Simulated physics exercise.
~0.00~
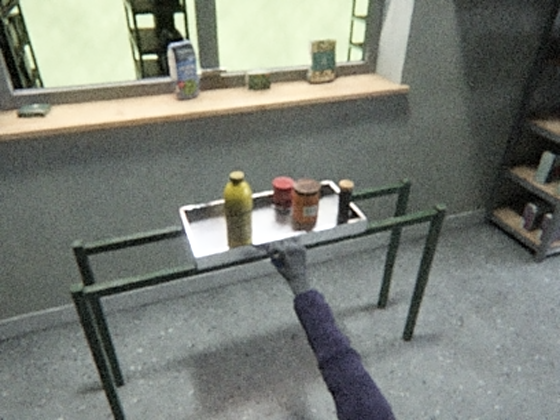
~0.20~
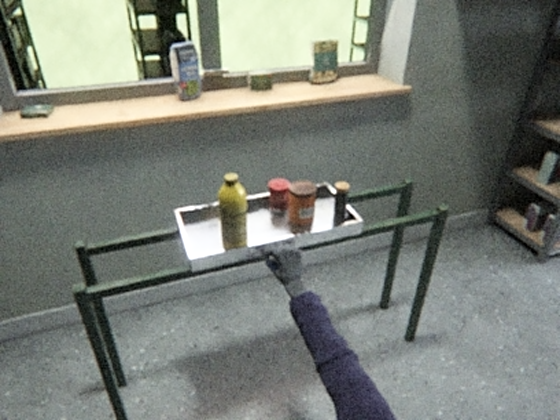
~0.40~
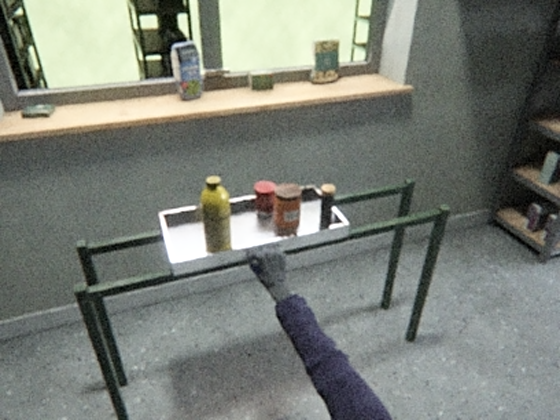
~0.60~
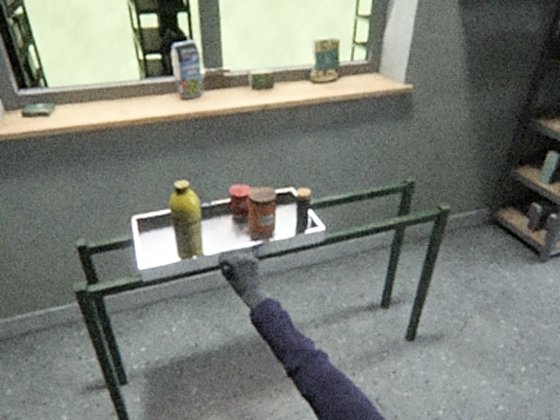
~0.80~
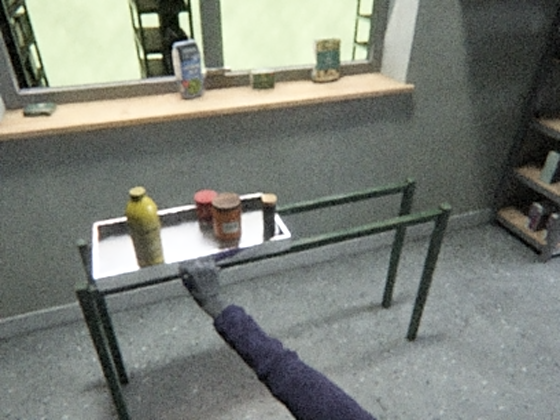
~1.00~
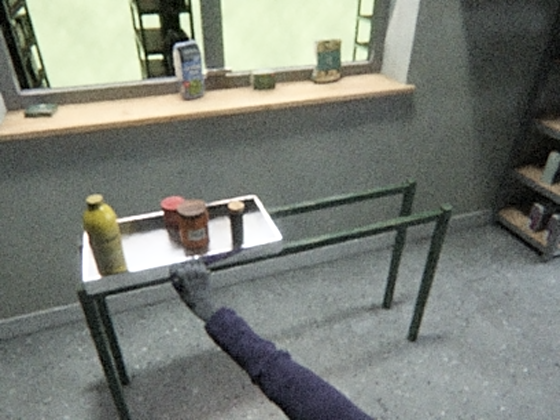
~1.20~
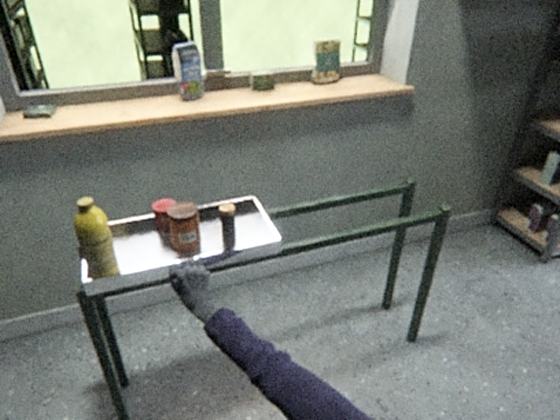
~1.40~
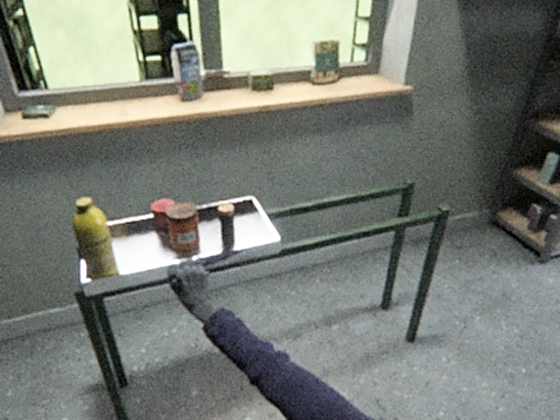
The video shows a gloved hand pushing a white tray holding a yellow bottle, red tin, orange jar and black shaker leftward along green rails until it stops at the left end, where the containers slide a little further left on it and come to rest, all still upright.
